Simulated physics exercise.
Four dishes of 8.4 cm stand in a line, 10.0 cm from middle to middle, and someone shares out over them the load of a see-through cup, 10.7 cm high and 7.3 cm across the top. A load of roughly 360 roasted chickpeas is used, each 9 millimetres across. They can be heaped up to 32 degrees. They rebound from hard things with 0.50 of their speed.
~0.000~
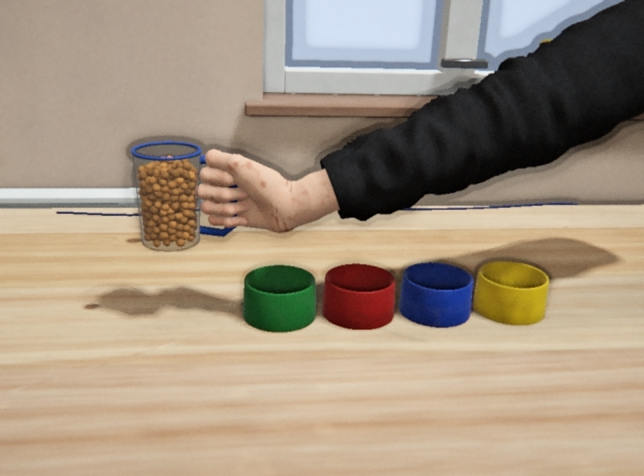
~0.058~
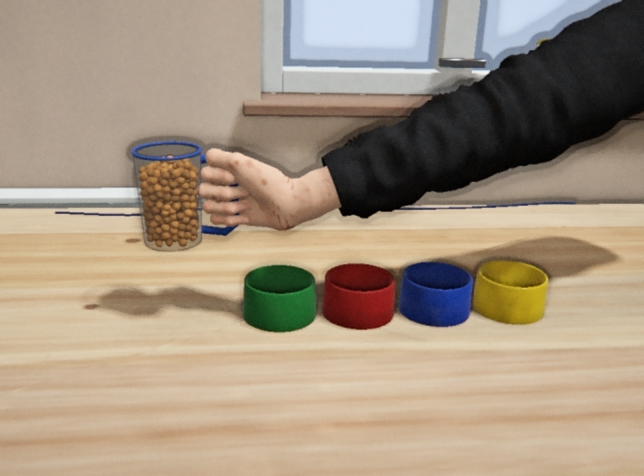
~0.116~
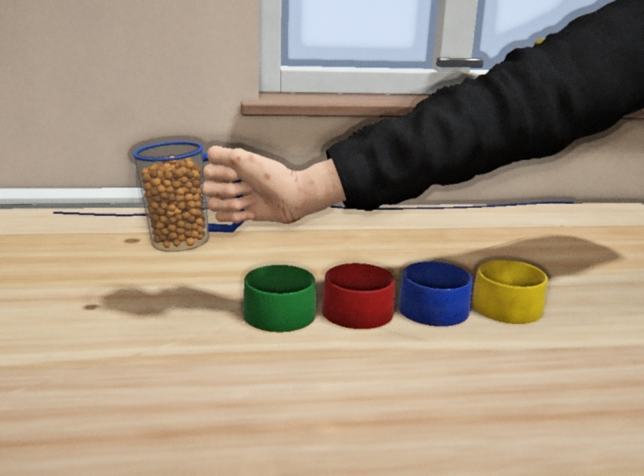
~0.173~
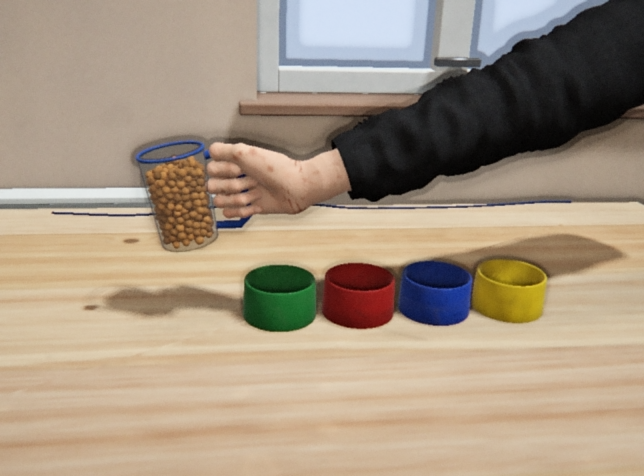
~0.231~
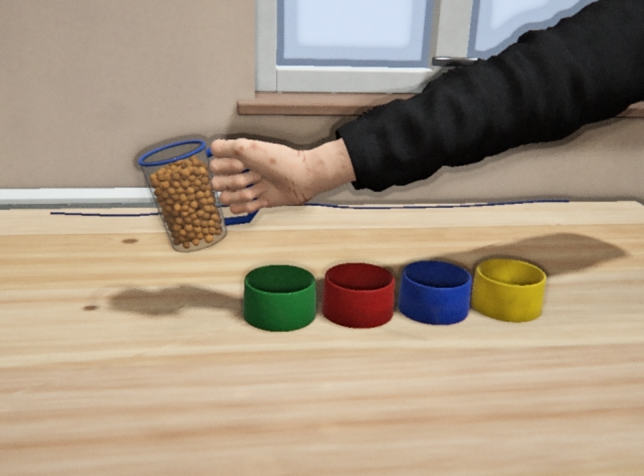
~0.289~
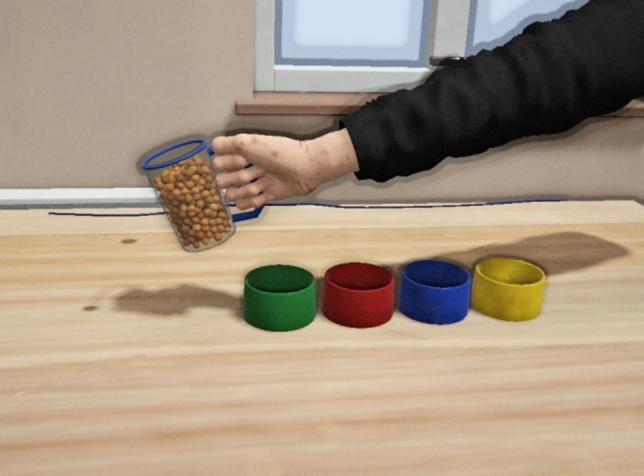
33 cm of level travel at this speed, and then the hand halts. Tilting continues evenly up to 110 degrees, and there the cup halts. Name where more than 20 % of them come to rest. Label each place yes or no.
Red: No. Blue: No. Green: Yes. Yellow: No. Counter: Yes.
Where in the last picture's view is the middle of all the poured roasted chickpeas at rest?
Once everything settles, the centre is around (275, 307).
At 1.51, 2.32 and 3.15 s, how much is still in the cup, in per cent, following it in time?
About 60, 5, 0.
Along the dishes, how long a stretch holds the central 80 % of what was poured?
It spans about 17 centimetres along the dishes.
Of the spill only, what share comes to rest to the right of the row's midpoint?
0 percent.
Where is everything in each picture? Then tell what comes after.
The first frame shows cup at (169, 197), tilt 0 degrees, lip at (133, 151), moved 0.0 cm; middle of the pieces at (167, 200); green dish at (280, 280); red dish at (360, 278); blue dish at (438, 277); yellow dish at (513, 275).
The second frame shows cup at (170, 197), tilt 1 degrees, lip at (133, 151), moved 0.2 cm; middle of the pieces at (168, 200).
The third frame shows cup at (175, 197), tilt 5 degrees, lip at (135, 154), moved 0.6 cm; middle of the pieces at (173, 200).
The fourth frame shows cup at (181, 197), tilt 10 degrees, lip at (137, 157), moved 1.3 cm; middle of the pieces at (179, 200).
The fifth frame shows cup at (186, 197), tilt 15 degrees, lip at (140, 161), moved 2.0 cm; middle of the pieces at (185, 201).
The sixth frame shows cup at (192, 197), tilt 20 degrees, lip at (143, 165), moved 2.6 cm; middle of the pieces at (191, 201); green dish at (280, 279); red dish at (359, 277); blue dish at (436, 274); yellow dish at (510, 272). The cup turns about 85 degrees a second and travels 11 cm a second.
Then, at 1.51 s, tilt 110 degrees; cup holds 60 %, green 10 %.
After 2.32 s, tilt 110 degrees; cup holds 5 %, red 5 %, green 55 %.
After 3.15 s, tilt 110 degrees; cup holds 0 %, red 10 %, green 55 %.
In the end, at 3.5 s, red 10 %, blue 0 %, green 55 %, yellow 0 %, counter 30 %.
